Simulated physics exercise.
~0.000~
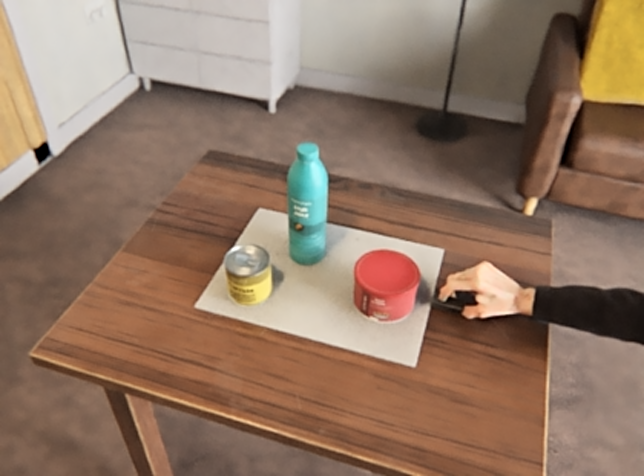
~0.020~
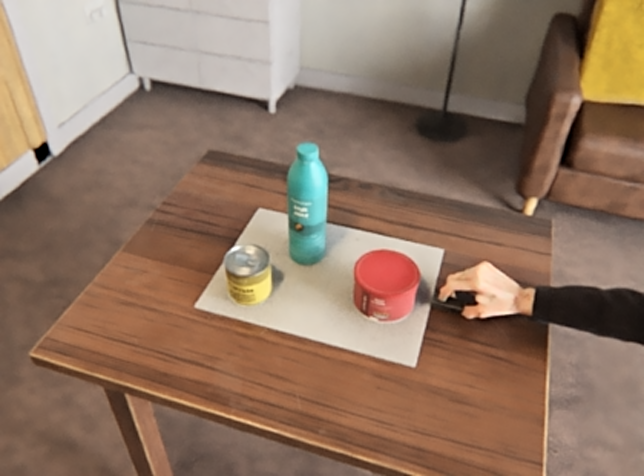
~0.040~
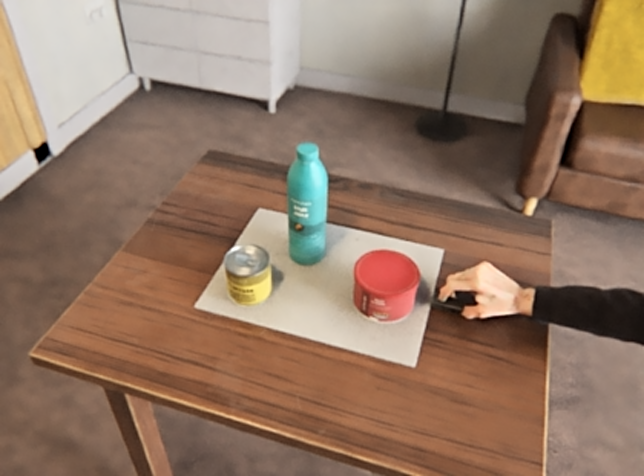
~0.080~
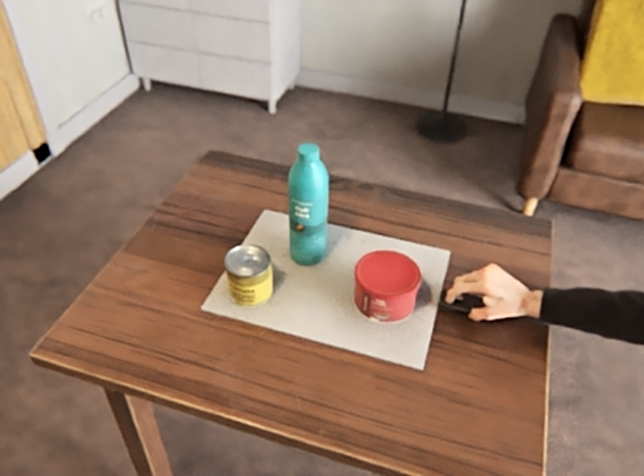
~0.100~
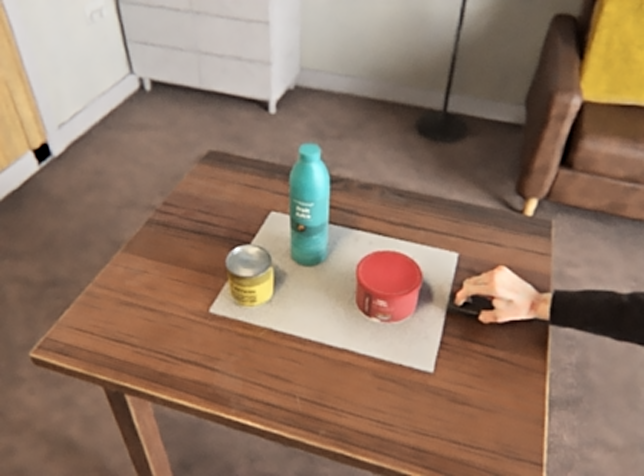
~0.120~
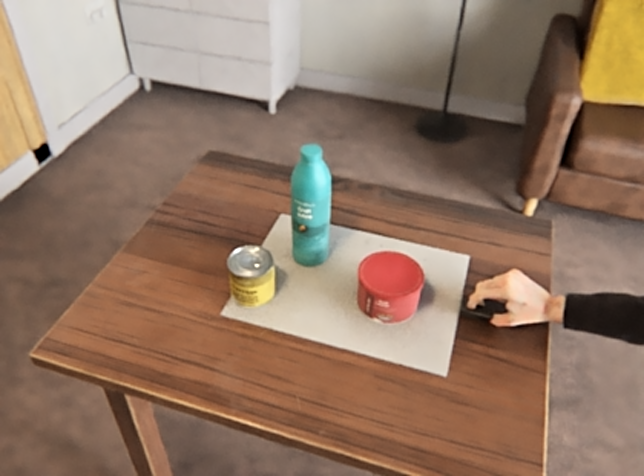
In a room with a grey-brown floor, a brown leather seat and pale drawers, a wooden table is seen from above at an angle. A yellow tin at left, a turquoise bottle behind and a red tub at right stand on a pale mat. After a still start, a dark-sleeved hand draws the mat slightly rightward, while the items barely shift and the camera stays still.
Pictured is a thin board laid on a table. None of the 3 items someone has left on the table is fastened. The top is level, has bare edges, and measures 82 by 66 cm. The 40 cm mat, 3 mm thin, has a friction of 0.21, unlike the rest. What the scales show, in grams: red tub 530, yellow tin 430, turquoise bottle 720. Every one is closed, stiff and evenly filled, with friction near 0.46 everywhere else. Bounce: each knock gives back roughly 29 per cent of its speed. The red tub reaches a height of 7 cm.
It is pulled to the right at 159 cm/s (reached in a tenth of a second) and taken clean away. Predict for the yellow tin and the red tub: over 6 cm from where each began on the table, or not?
In order: Yellow tin: On its mark; red tub: Off its mark.
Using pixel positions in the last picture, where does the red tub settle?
Near (490, 314).
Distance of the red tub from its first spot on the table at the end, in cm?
About 18 cm.
After 0.22 s, 21 cm of pull; red tub moved 3 cm near (404, 291); yellow tin moved 2 cm near (261, 281); turquoise bottle moved 3 cm.
After 0.32 s, 37 cm of pull; red tub moved 8 cm near (430, 298); yellow tin moved 2 cm near (261, 281); turquoise bottle 5° off upright.
After 0.42 s, 52 cm of pull; red tub moved 15 cm near (467, 308); yellow tin moved 2 cm near (261, 281); turquoise bottle 8° off upright.
After 0.62 s, 83 cm of pull; red tub moved 18 cm near (490, 314); yellow tin moved 2 cm near (261, 281); turquoise bottle 4° off upright.
In the end (1.3 s), not toppled but over 6 cm from the start, red tub; the other 2 under 6 cm from the start. At the end, from the last picture's camera, yellow tin near (261, 281), red tub near (490, 314).
